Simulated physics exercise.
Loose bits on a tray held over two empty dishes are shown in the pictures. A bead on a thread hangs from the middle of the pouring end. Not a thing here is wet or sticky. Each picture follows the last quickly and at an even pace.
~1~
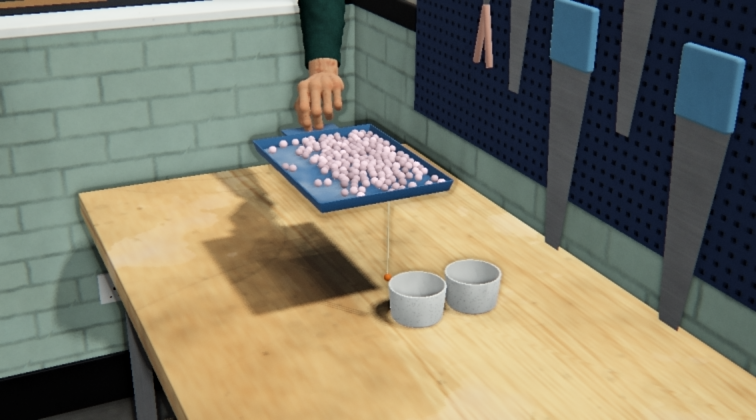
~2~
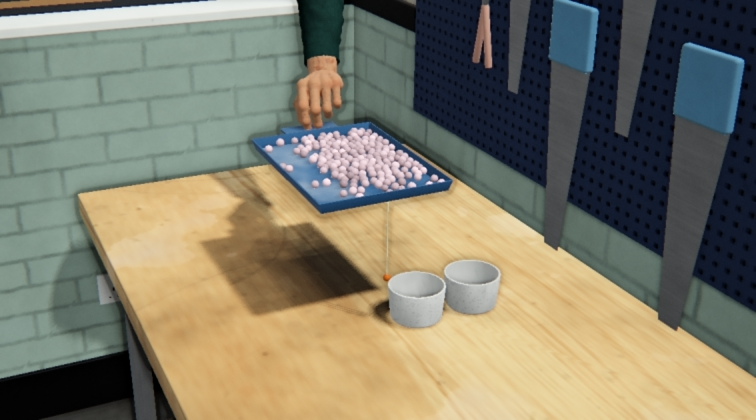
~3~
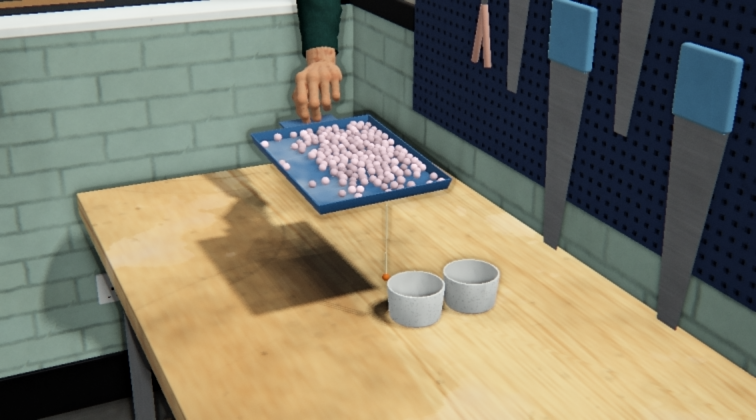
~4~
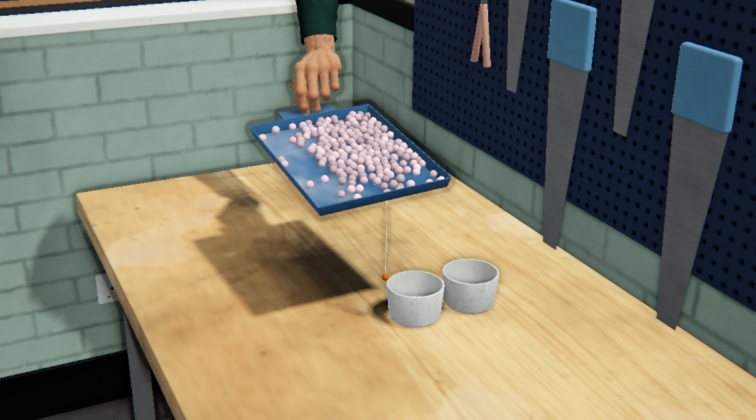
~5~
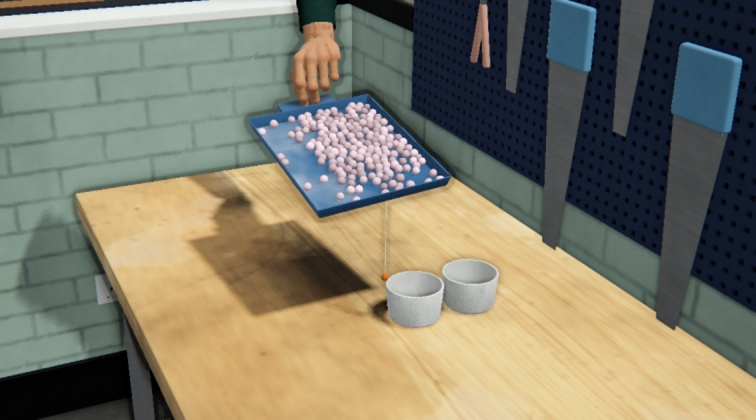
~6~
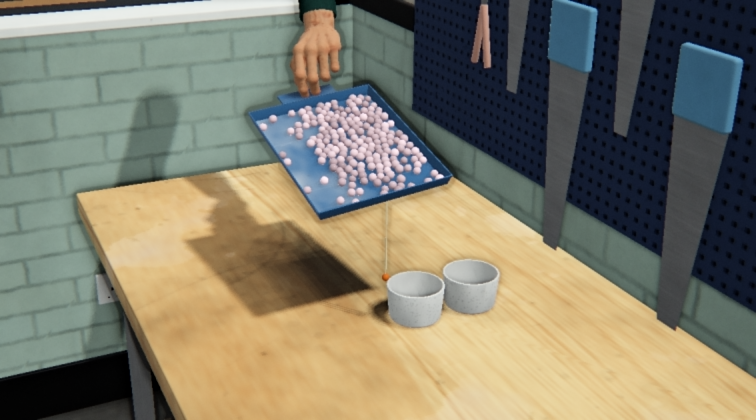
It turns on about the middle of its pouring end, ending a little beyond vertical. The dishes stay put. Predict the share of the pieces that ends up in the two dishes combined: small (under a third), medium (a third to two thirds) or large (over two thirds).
Small.
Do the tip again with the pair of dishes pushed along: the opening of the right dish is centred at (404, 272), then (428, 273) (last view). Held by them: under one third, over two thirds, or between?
On the first try the answer is below one third, and on the second it is under a third.
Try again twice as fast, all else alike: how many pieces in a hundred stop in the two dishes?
That works out at about 0 percent.
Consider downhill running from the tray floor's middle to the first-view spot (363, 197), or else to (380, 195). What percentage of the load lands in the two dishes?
The first try gives close to 0 per cent, the second close to 10 per cent.
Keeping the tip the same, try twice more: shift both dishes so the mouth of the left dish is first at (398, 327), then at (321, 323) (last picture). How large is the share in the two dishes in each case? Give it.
The first gives 0 %, the second 60 %.
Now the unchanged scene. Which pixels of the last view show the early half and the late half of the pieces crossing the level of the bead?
Around (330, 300), followed by around (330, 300).
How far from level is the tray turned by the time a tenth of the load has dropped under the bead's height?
Roughly 50 degrees of turn.
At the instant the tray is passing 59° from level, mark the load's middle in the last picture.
The load's middle is around (343, 220).
Shortly afterwards, tray tipped steeply; near half on the tray; near a third outside both; a little in the air.
Next, tray tipped right over; all but a few outside both; only a few in the air.
Some moments later, tray tipped past a quarter turn; the whole lot outside both.
In the end, tray tipped past a quarter turn; none at all in the left dish; none at all in the right dish; the whole lot outside both.
